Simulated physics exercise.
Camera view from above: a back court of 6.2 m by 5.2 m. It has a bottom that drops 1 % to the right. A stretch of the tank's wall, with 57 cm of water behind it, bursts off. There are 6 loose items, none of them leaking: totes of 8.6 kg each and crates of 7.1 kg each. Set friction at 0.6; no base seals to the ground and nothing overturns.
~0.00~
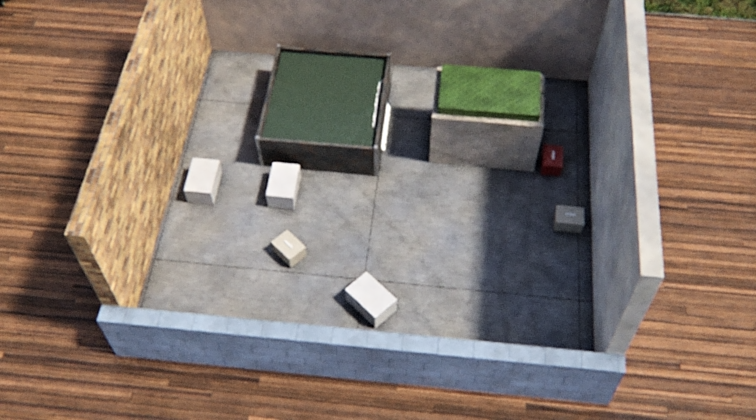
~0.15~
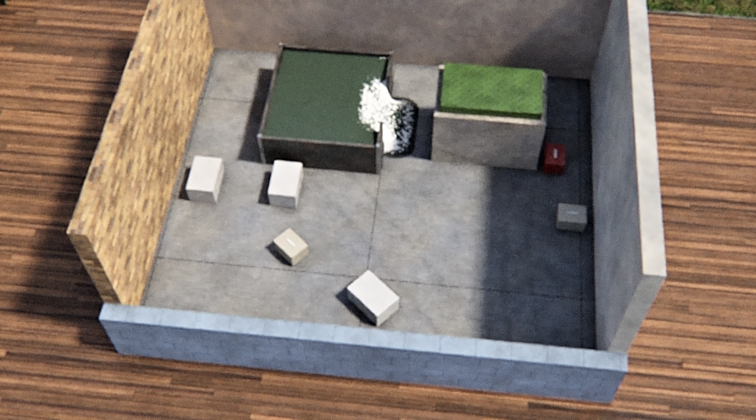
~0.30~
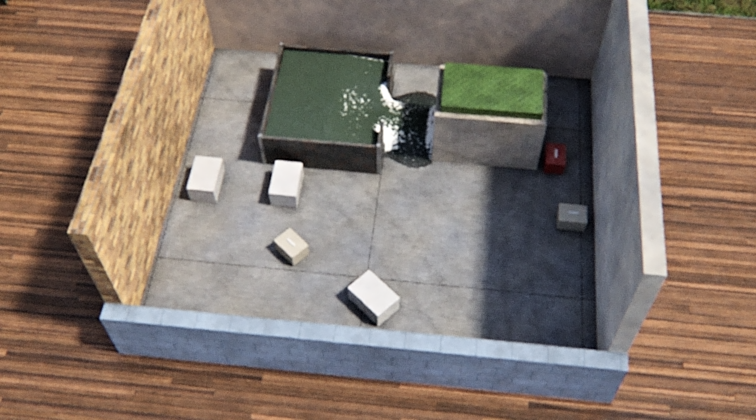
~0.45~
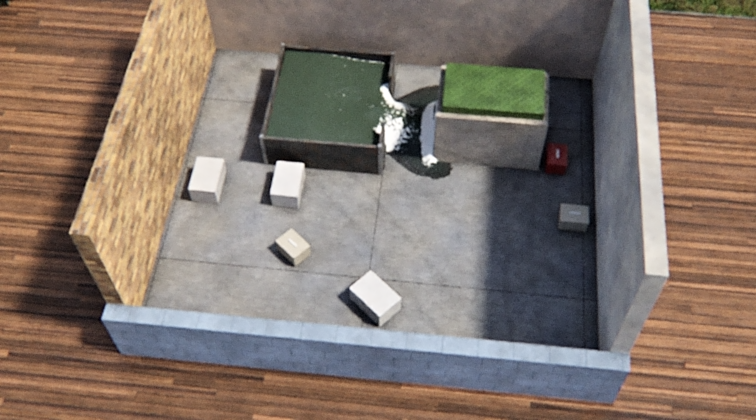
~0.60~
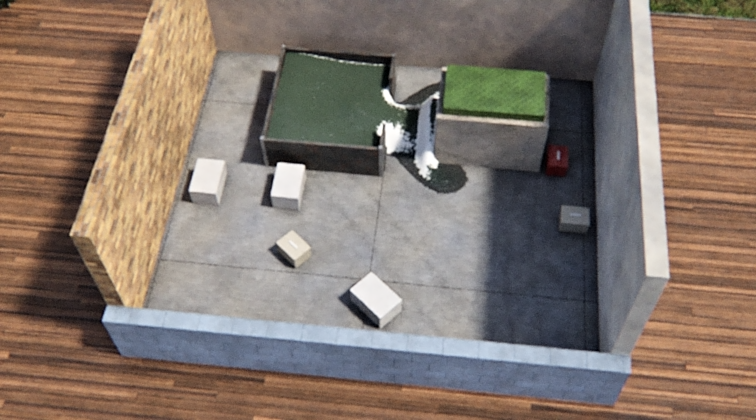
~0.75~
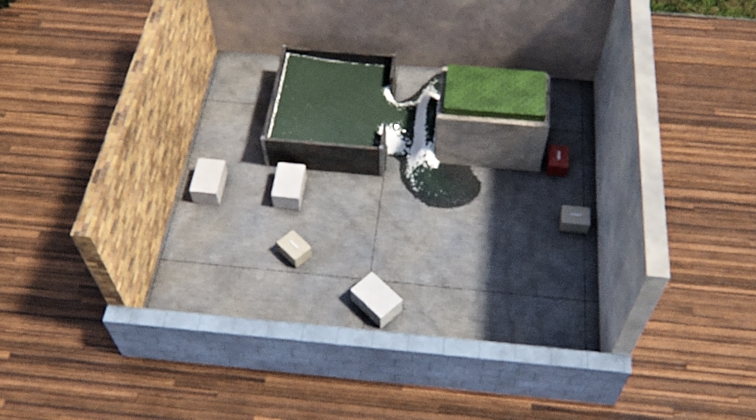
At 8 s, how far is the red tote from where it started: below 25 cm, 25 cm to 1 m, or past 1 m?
Chances are it goes a good distance.
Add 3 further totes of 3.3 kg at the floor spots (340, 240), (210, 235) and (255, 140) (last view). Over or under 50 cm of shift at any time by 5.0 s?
From first to last: Surpasses it, does not reach it, does not reach it.
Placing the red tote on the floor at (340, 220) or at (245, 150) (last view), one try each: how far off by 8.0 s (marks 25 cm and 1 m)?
Run 1: It remains nearly still. Run 2: It remains nearly still.
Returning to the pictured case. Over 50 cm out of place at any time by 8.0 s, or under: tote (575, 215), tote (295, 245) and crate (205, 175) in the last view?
In sequence - crossed the line; stayed below the line; stayed below the line.
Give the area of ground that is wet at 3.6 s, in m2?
About 25 m2.
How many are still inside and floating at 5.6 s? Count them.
Answer: 1.
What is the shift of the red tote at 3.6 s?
Around 5 centimetres.
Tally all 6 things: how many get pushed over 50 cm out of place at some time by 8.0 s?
By my count, 3.
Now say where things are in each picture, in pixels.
In the first frame, the red tote at (553, 155) rests on the ground; water covers 3.1 m2; 0 of 6 have shifted.
In the second frame, the red tote at (555, 154), on the bottom; 3.6 m2 under water; 0 of 6 have shifted.
In the third frame, the red tote at (556, 154), on the bottom; 4.1 m2 under water; 0 of 6 have shifted.
In the fourth frame, the red tote at (557, 154) rests on the ground; water covers 4.4 m2; 0 of 6 have shifted.
In the fifth frame, the red tote at (558, 156), on the bottom; water covers 4.9 m2; 0 of 6 have shifted.
In the sixth frame, the red tote at (559, 156) rests on the ground; 5.6 m2 under water; 0 of 6 have shifted.
After 1.6 s the red tote is near (559, 156), 0.0 m from its start, aground; 0 afloat.
After 3.6 s the red tote is near (556, 158), 0.1 m from its start, aground; 1 afloat.
After 5.6 s the red tote is near (547, 203), 0.9 m from its start, aground; 1 afloat.
After 8.0 s the red tote is near (550, 244), 1.6 m from its start, afloat; 4 afloat.
